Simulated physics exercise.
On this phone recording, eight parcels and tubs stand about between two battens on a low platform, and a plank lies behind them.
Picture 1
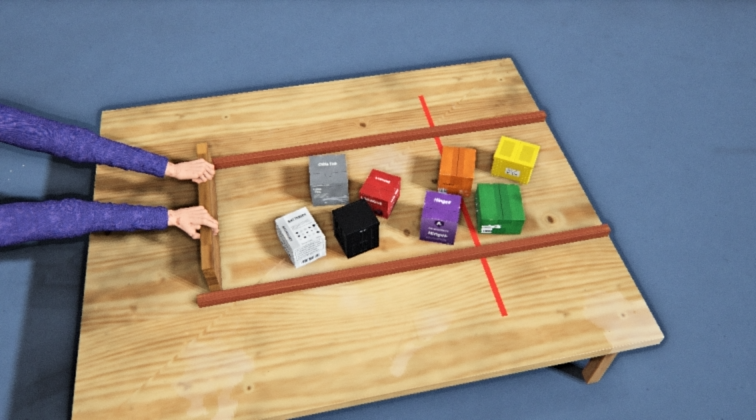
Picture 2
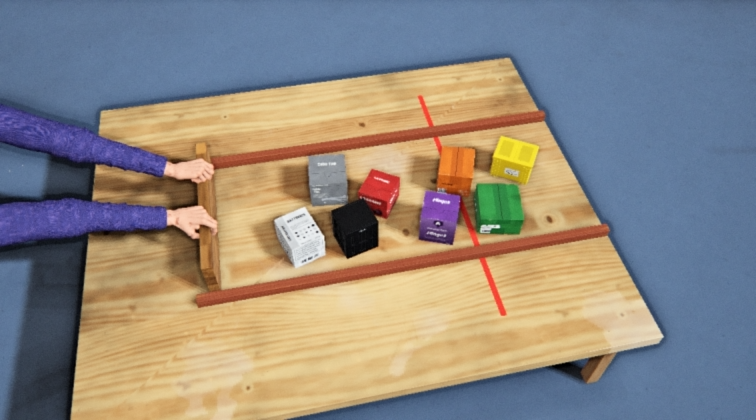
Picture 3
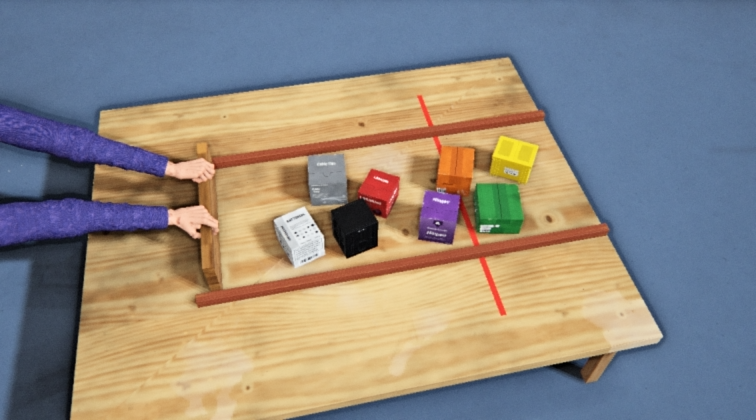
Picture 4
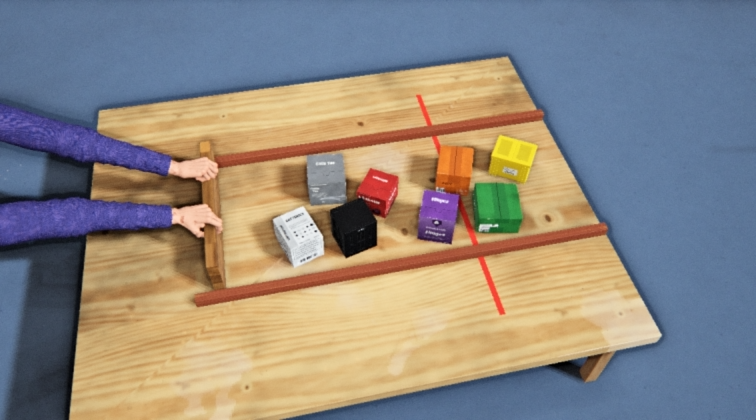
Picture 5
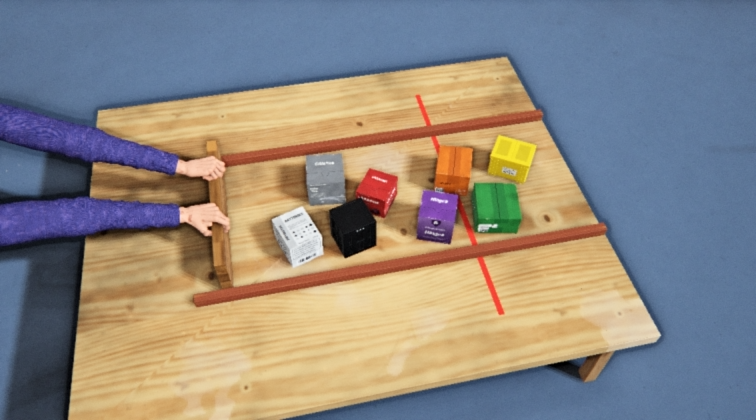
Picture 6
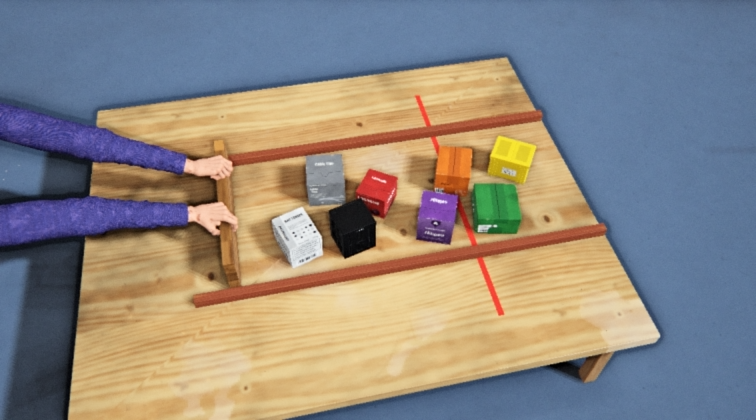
Two hands in purple sleeves sliding a wooden plank slightly right between two rails, eight coloured boxes ahead staying still.
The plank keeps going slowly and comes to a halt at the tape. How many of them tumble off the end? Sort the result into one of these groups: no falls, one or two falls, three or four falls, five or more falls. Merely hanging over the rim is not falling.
No falls.
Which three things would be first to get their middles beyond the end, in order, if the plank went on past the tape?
Order, earliest first: The green parcel, next the yellow tote, last the purple box.
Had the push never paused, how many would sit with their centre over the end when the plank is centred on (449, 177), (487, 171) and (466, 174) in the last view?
That makes 0, 2, 1.
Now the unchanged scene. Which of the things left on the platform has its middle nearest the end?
It's the green parcel that ends nearest.
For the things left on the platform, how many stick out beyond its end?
That comes to 1 of them.
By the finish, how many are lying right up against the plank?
Result: 2 in all.
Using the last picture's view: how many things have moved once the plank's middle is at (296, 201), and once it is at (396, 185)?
At the one place 2, at the other 7.
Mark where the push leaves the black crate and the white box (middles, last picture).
Final positions: Near (518, 205); near (484, 211).
Early on, none off yet; yellow tote at rest near (511, 160); green parcel at rest near (495, 208); orange box at rest near (453, 171).
A while later, none off yet; yellow tote travelled a little near (515, 159); green parcel travelled about its own width near (540, 197); orange box travelled about its own width near (474, 160).
Finally, the number that fall off is zero.
